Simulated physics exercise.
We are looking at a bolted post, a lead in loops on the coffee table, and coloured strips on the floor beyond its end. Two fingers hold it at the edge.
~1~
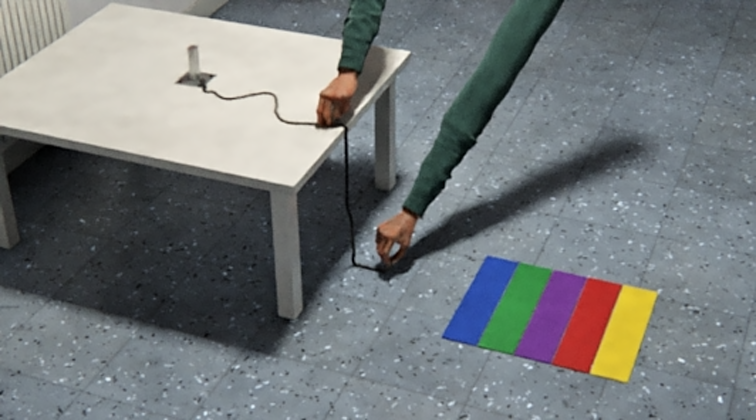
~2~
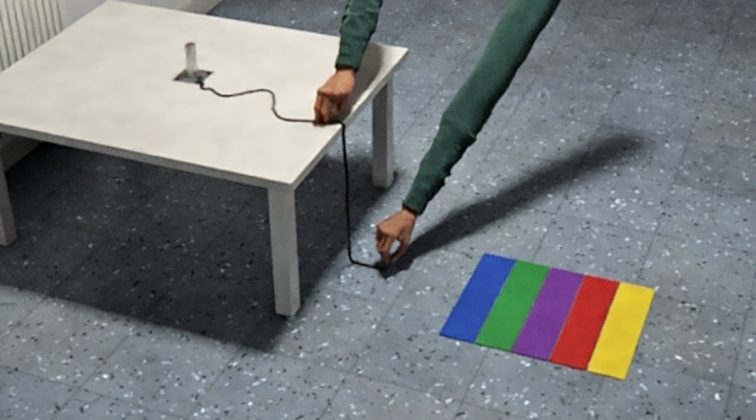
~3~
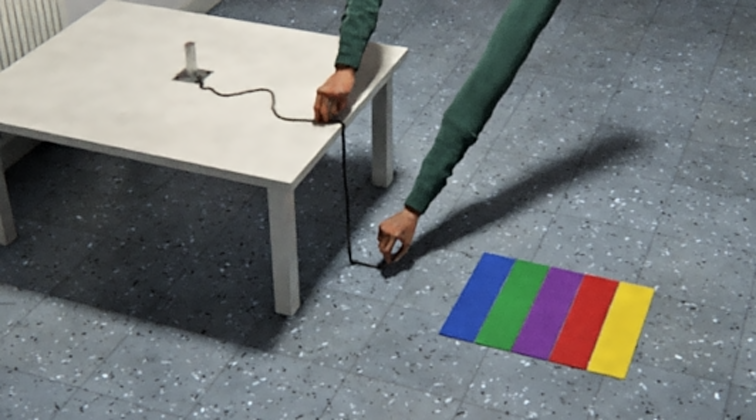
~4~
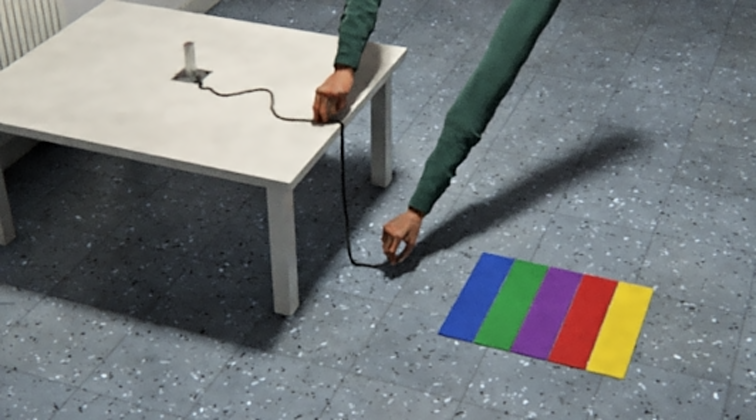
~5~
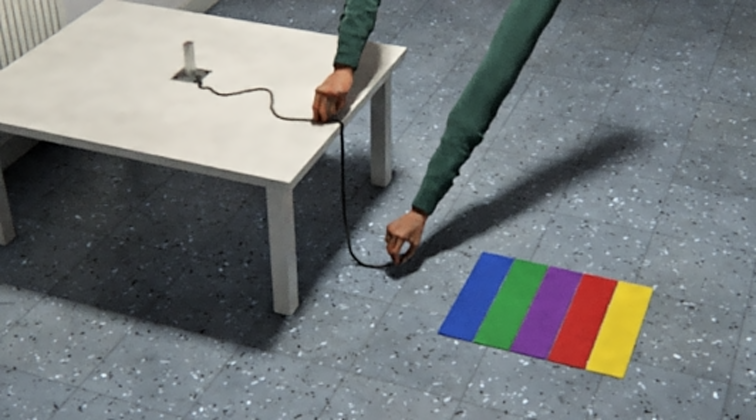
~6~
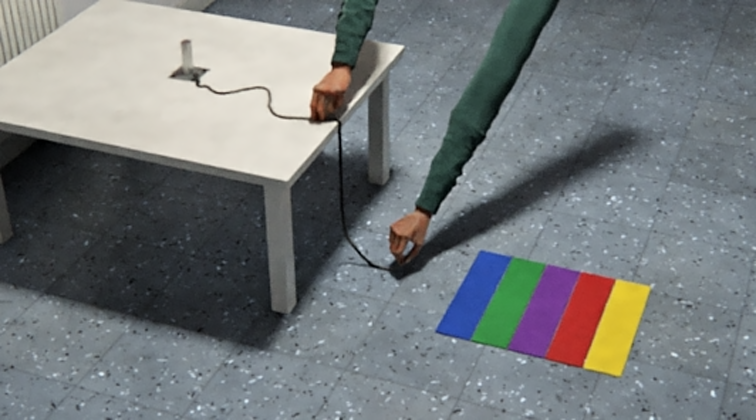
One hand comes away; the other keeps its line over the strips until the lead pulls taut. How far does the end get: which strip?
It gets as far as the purple strip.
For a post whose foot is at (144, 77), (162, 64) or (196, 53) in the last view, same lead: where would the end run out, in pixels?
In that order: (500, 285), (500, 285) and (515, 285).
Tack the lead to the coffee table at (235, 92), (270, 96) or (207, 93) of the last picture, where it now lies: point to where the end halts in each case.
About (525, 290), (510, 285) and (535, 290).
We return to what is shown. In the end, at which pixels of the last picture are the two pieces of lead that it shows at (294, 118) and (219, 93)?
The first at (352, 121), the second at (243, 87).
Early on, end near (488, 280); over blue.
Midway, end near (526, 288); over green.
At the end of the slack, end near (549, 294); over purple. The purple one.
